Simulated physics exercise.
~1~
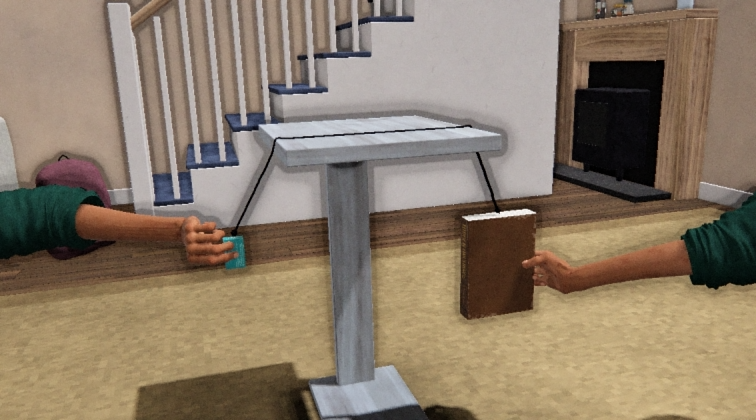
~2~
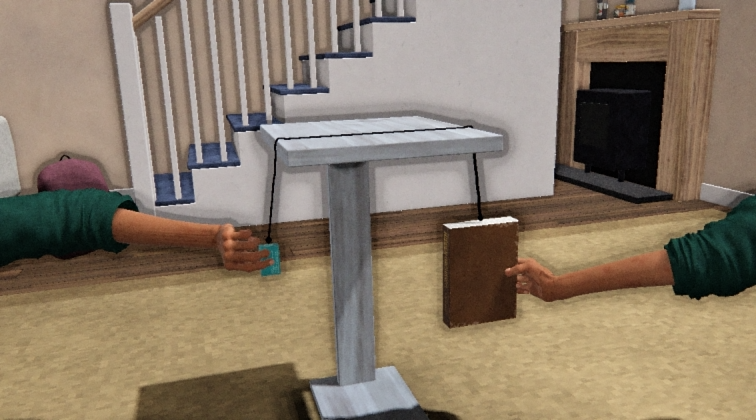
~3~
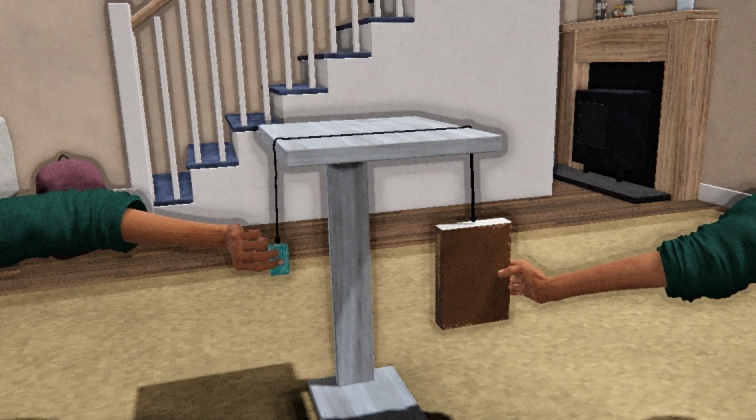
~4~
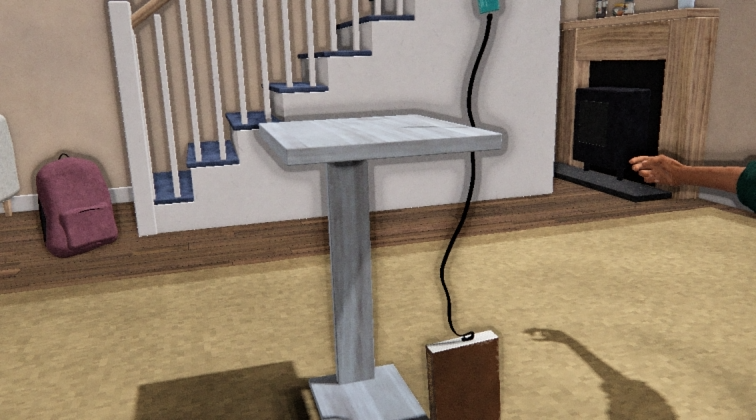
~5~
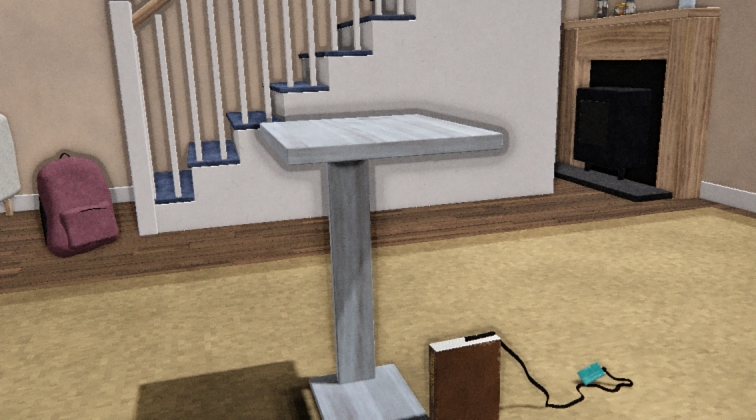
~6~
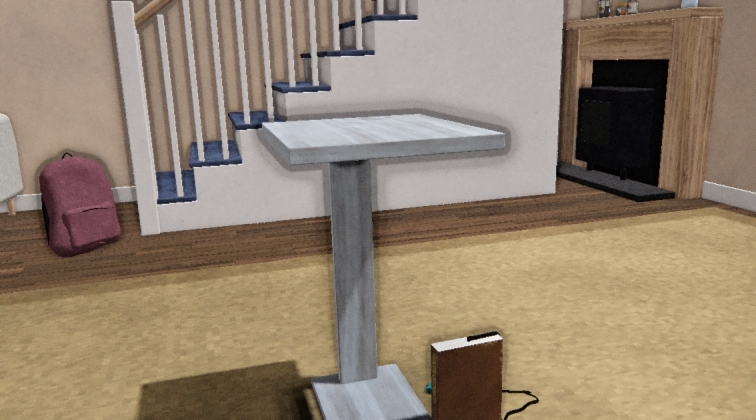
Brown book dropping to the floor as hands let go, pulling a black ribbon and small teal matchbox rightwards off a table.
